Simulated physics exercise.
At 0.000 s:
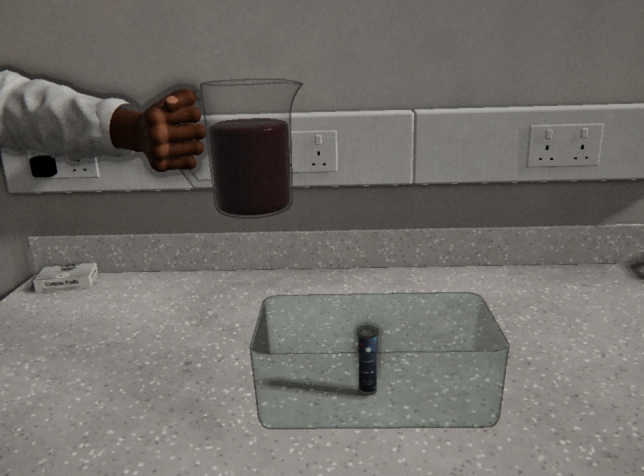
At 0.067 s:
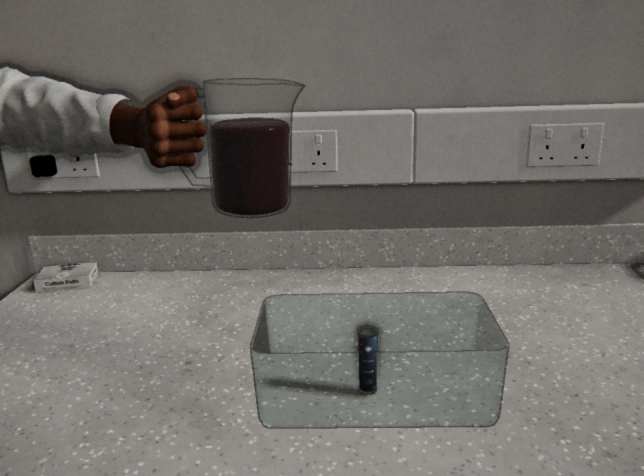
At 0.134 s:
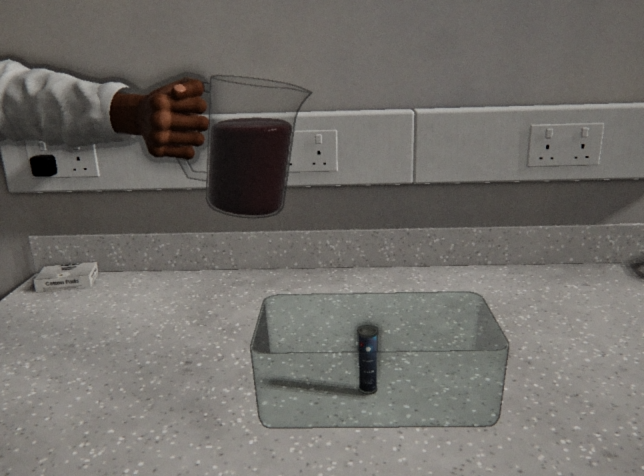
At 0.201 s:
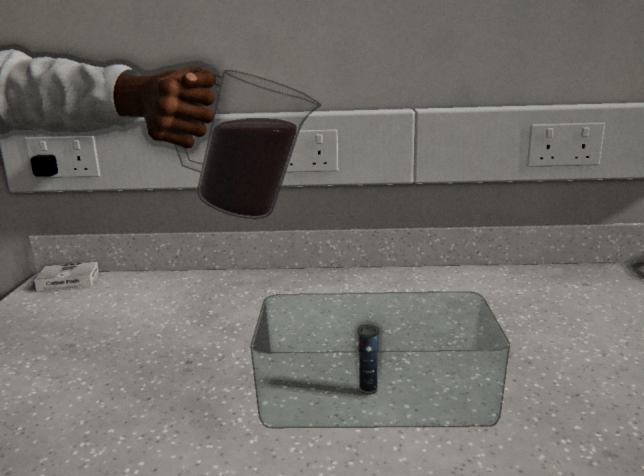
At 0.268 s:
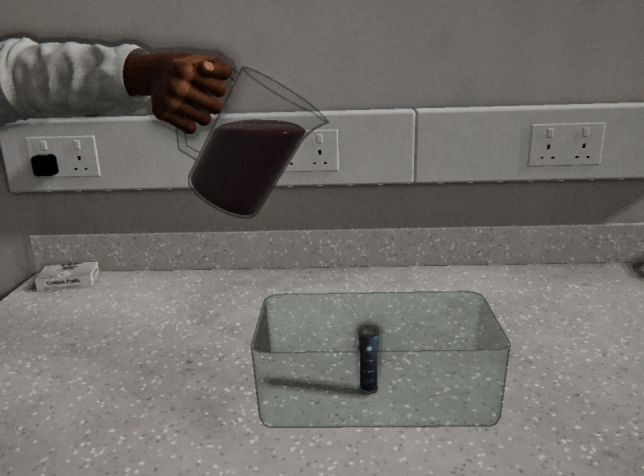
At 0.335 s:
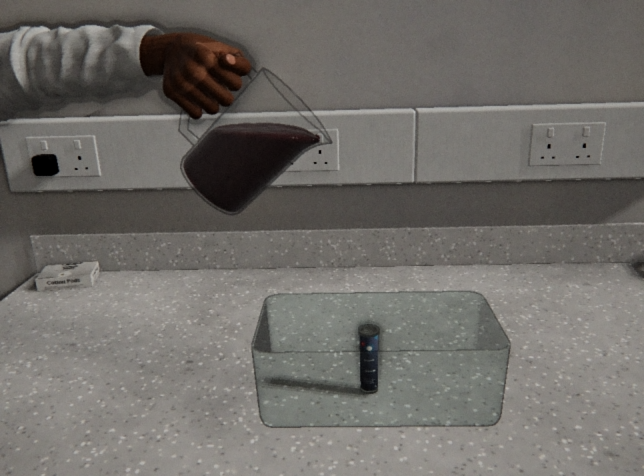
The clip opens on a hand holding a clear jug of dark wine upright above a speckled counter, where a long glass basin sits with a small dark tin inside. The hand tips the jug to the right, slightly at first, then steeply, and the wine slides up to the spout.
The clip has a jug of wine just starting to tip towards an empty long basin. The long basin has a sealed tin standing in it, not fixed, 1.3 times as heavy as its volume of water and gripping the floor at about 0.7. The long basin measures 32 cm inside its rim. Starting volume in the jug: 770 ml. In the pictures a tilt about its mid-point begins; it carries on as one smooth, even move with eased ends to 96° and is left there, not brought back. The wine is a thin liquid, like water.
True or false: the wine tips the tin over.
False.
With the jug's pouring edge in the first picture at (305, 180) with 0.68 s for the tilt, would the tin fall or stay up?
Then the tin comes down.
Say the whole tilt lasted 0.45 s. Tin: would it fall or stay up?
It stays steady, then.
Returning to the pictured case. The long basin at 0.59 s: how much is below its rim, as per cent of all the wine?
Roughly 1 percent.
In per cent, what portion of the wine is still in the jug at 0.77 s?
Remaining share: Approx. 36 %.
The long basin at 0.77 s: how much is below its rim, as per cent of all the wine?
My estimate is about 32 percent.
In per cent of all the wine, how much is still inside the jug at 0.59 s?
Around 76 in a hundred.
By 0.59 s the tilt is 92° and 75 per cent is still to pour; the tin stands where it began.
By 0.77 s the tilt is 96° and 37 per cent is still to pour; the tin stands where it began.
By 0.97 s the tilt is 96° and 15 per cent is still to pour; the tin stands where it began.
By 1.18 s the tilt is 96° and 6 per cent is still to pour; the tin stands where it began.
At rest the tin stands where it began.
